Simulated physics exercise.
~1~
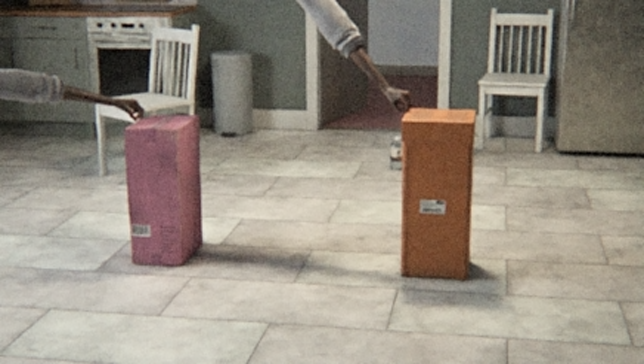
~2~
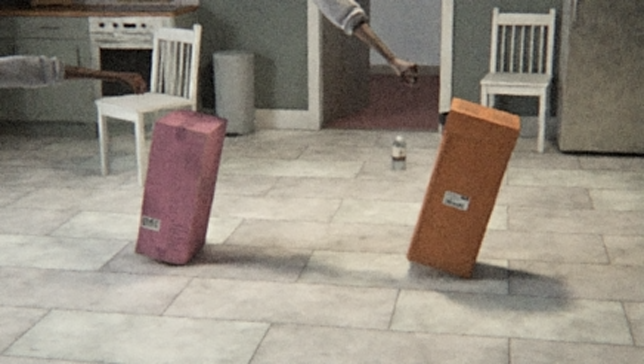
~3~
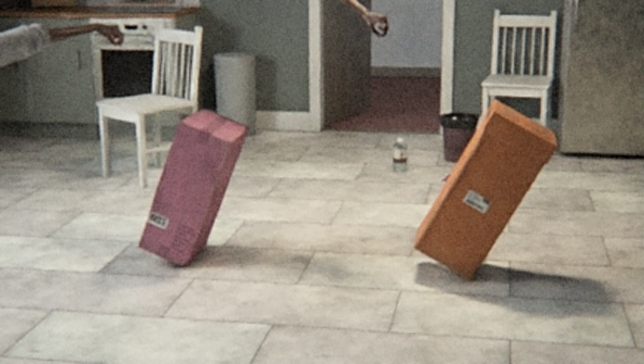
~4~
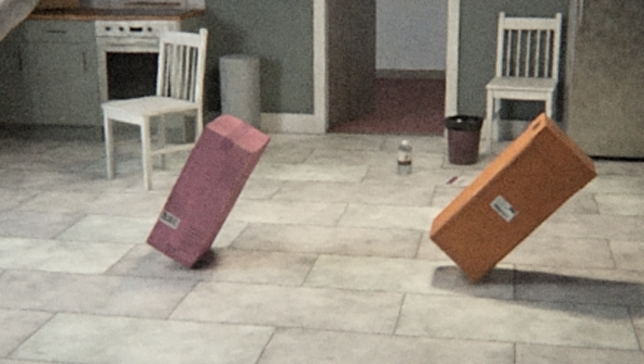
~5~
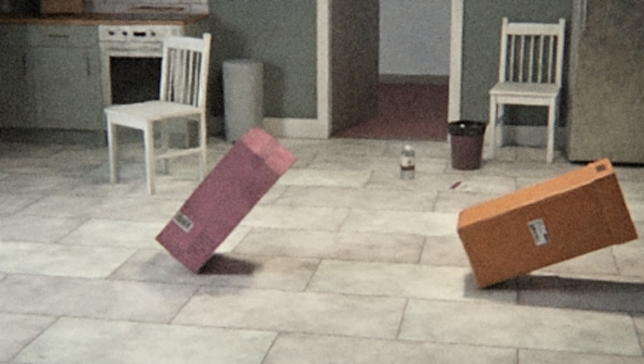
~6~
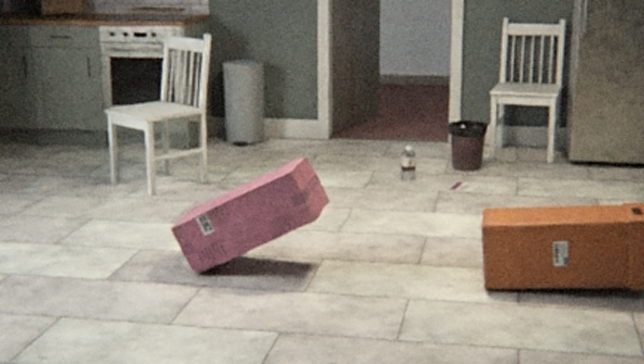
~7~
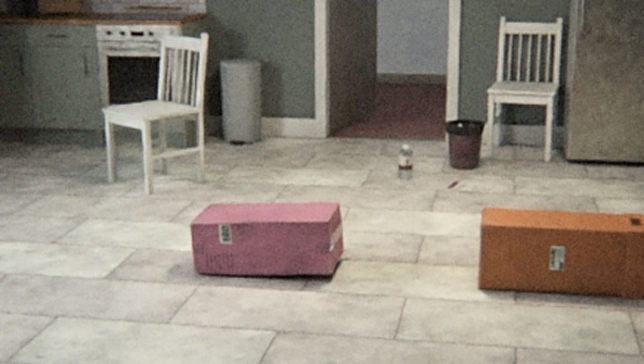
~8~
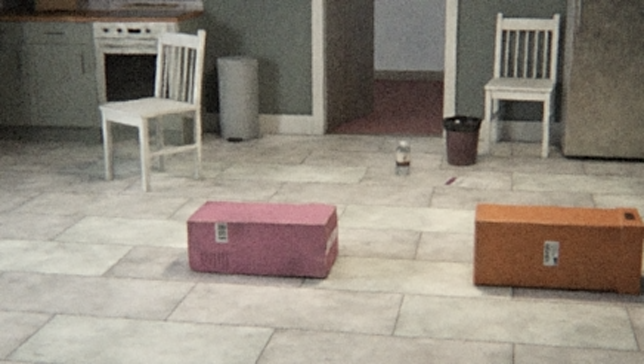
Two tall boxes, pink and orange, tip right from under two hands and topple flat.
